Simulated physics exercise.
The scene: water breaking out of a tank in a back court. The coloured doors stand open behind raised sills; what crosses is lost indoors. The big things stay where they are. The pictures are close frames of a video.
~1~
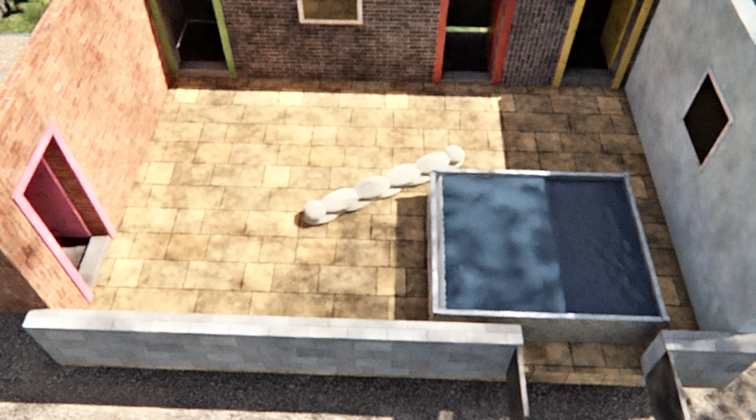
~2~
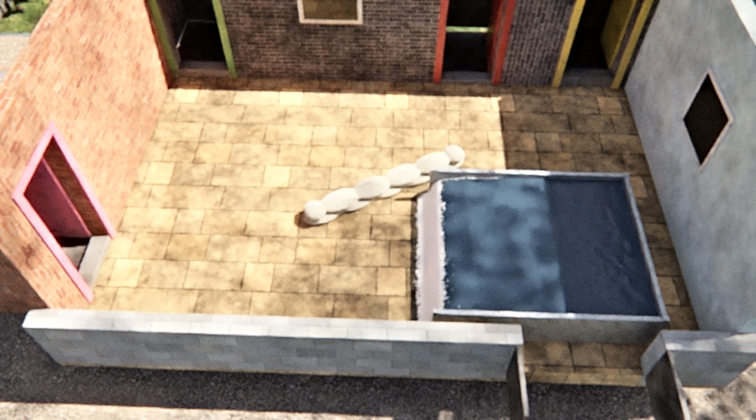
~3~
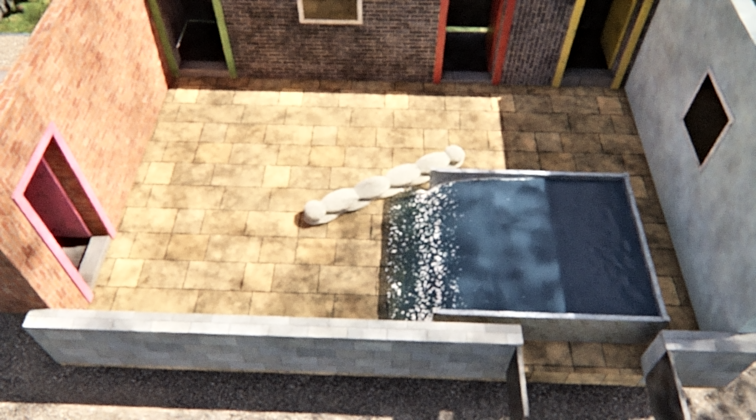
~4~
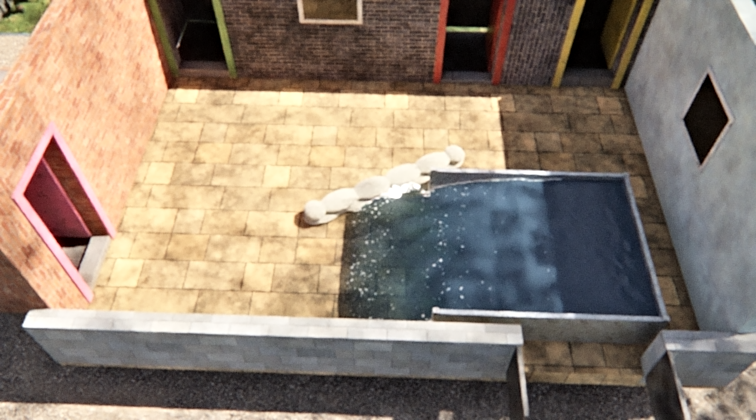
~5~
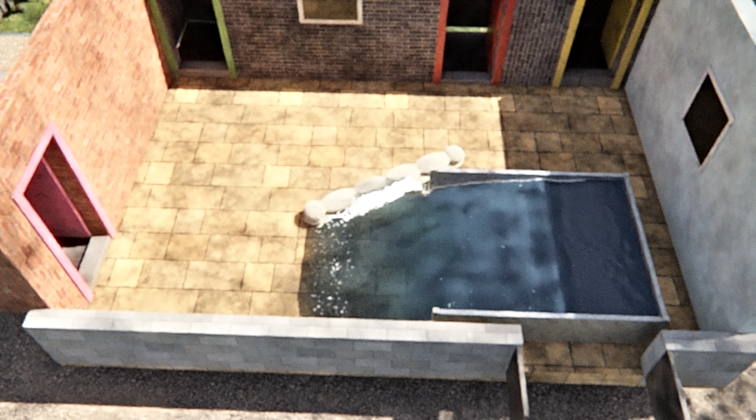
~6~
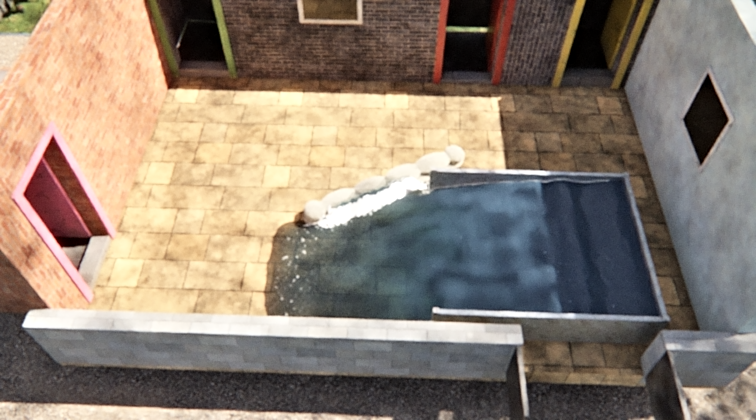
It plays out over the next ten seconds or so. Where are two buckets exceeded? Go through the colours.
In the end: The pink door takes more than that; the green door takes more than that; the red door stays under that; the yellow door stays under that.
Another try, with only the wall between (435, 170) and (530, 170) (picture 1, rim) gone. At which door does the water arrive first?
First comes the red door.
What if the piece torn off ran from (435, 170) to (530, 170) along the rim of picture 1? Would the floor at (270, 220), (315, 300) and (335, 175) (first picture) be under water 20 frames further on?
One after the other: No water, awash, clear.
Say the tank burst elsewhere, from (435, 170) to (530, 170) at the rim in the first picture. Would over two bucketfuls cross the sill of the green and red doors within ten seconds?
The green door keeps below it, the red door floods.
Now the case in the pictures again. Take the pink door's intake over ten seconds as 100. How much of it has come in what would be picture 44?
Roughly 95 per cent.
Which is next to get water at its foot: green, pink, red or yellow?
It is the pink-painted one.
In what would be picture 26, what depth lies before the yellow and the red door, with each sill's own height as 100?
Roughly 0 per cent, then 0 per cent.
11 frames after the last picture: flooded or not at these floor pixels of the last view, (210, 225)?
Answer: Covered.
A moment on, water covers 25 % of the floor; the pink door not reached, the green door not reached, the red door not reached, the yellow door not reached.
Next, water covers 35 % of the floor; the pink door over two buckets in, the green door not reached, the red door not reached, the yellow door not reached.
Then, water covers 45 % of the floor; the pink door far over two buckets in, the green door not reached, the red door not reached, the yellow door not reached.
Later, water covers 70 % of the floor; the pink door far over two buckets in, the green door over two buckets in, the red door not reached, the yellow door not reached.
In the end, water covers 95 % of the floor; the pink door far over two buckets in, the green door over two buckets in, the red door wet at the sill, nothing in, the yellow door wet at the sill, nothing in.
